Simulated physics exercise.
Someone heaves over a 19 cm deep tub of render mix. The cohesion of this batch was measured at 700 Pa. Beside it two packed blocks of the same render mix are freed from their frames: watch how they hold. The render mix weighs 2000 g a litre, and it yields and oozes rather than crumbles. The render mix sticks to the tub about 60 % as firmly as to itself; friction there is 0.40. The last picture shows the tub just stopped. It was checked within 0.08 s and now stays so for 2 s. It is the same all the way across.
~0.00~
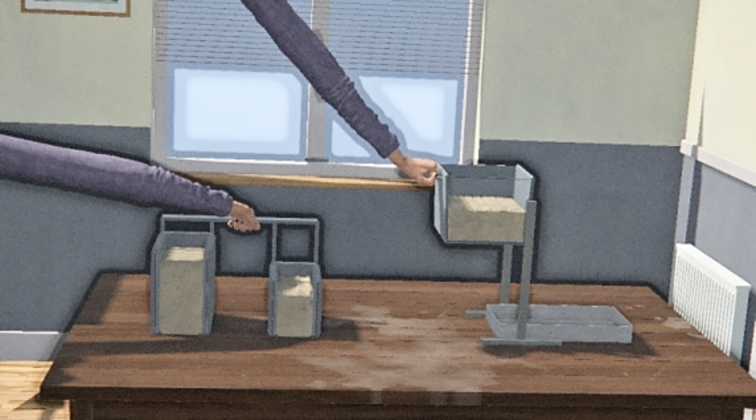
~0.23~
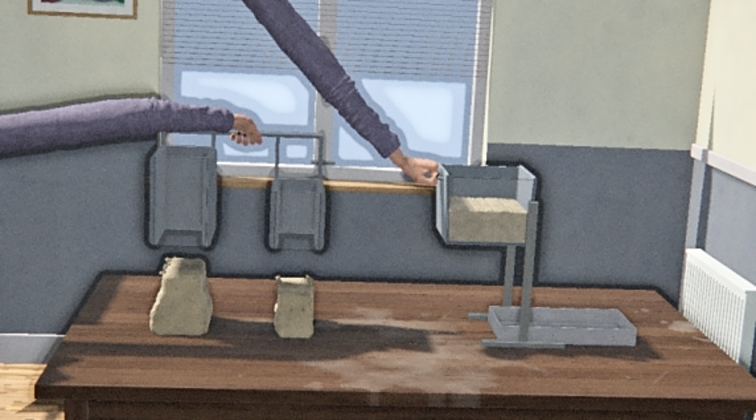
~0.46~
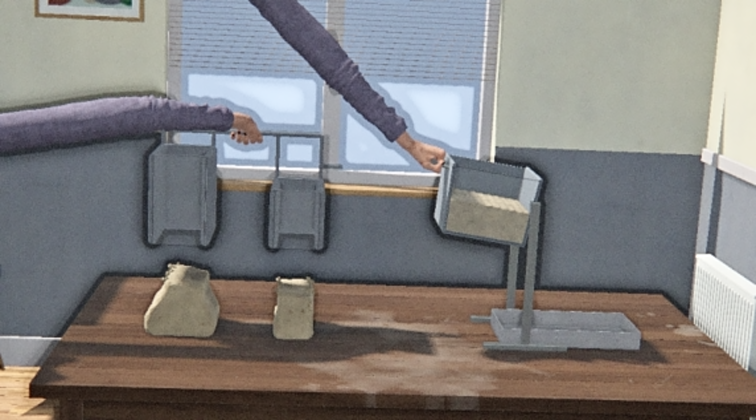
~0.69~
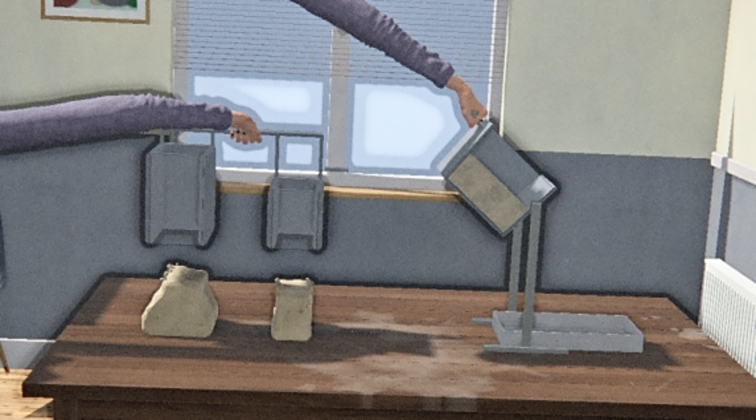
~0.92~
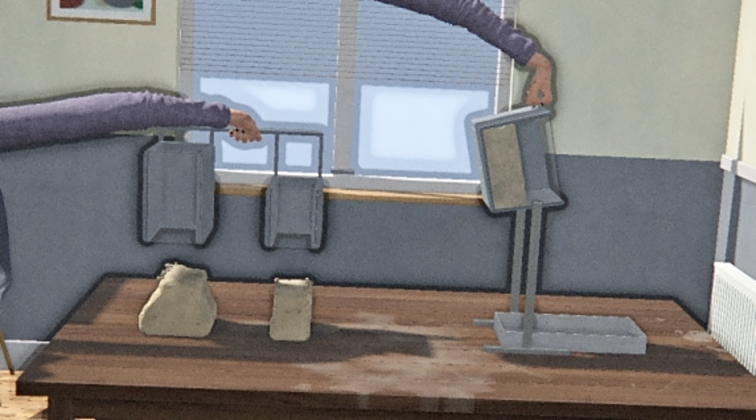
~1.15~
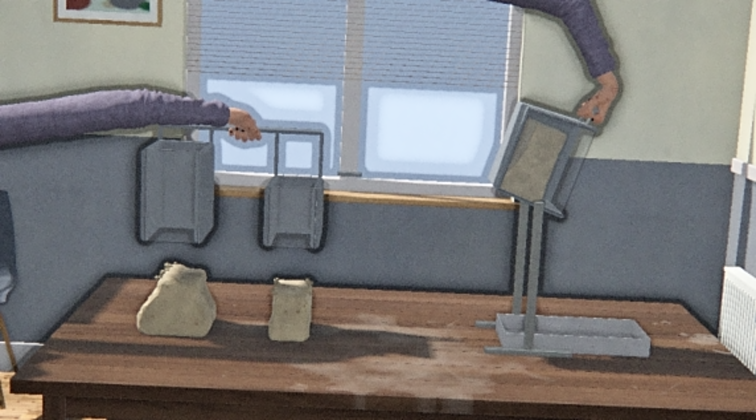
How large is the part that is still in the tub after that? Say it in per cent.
It comes to some 40 %.
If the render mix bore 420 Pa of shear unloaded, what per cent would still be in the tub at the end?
Then about 35 %.
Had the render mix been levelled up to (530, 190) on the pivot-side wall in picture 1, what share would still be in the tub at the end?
In that case some 12 per cent.
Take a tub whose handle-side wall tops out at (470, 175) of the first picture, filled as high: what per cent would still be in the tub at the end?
In that case some 50 per cent.
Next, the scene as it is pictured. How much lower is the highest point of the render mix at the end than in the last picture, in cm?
Some 14 cm.
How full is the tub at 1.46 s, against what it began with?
Near 40 %.
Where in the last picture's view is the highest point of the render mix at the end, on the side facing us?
Near (529, 177).
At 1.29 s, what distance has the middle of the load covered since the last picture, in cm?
About 8 cm.
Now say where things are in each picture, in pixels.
In the first picture, handle-side rim at (449, 176), tilt 0 degrees; crest of the render mix at (501, 211); block heights 21 cm, 13 cm (left to right).
In the second picture, handle-side rim at (450, 176), tilt 0 degrees; crest of the render mix at (503, 211); block heights 18 cm, 13 cm (left to right).
In the third picture, handle-side rim at (456, 165), tilt 8 degrees; crest of the render mix at (455, 200); block heights 16 cm, 13 cm (left to right).
In the fourth picture, handle-side rim at (494, 127), tilt 42 degrees; crest of the render mix at (472, 156); block heights 16 cm, 13 cm (left to right).
In the fifth picture, handle-side rim at (550, 115), tilt 78 degrees; crest of the render mix at (512, 125); block heights 16 cm, 13 cm (left to right).
In the sixth picture, handle-side rim at (596, 133), tilt 107 degrees; crest of the render mix at (541, 125); block heights 16 cm, 13 cm (left to right).
After 1.29 s, the tub is at 107 degrees and holds 86 %.
After 1.46 s, the tub is at 107 degrees and holds 40 %.
After 1.63 s, the tub is at 107 degrees and holds 40 %.
After 1.80 s, the tub is at 107 degrees and holds 40 %.
After 3.15 s, the tub is at 107 degrees and holds 40 %.
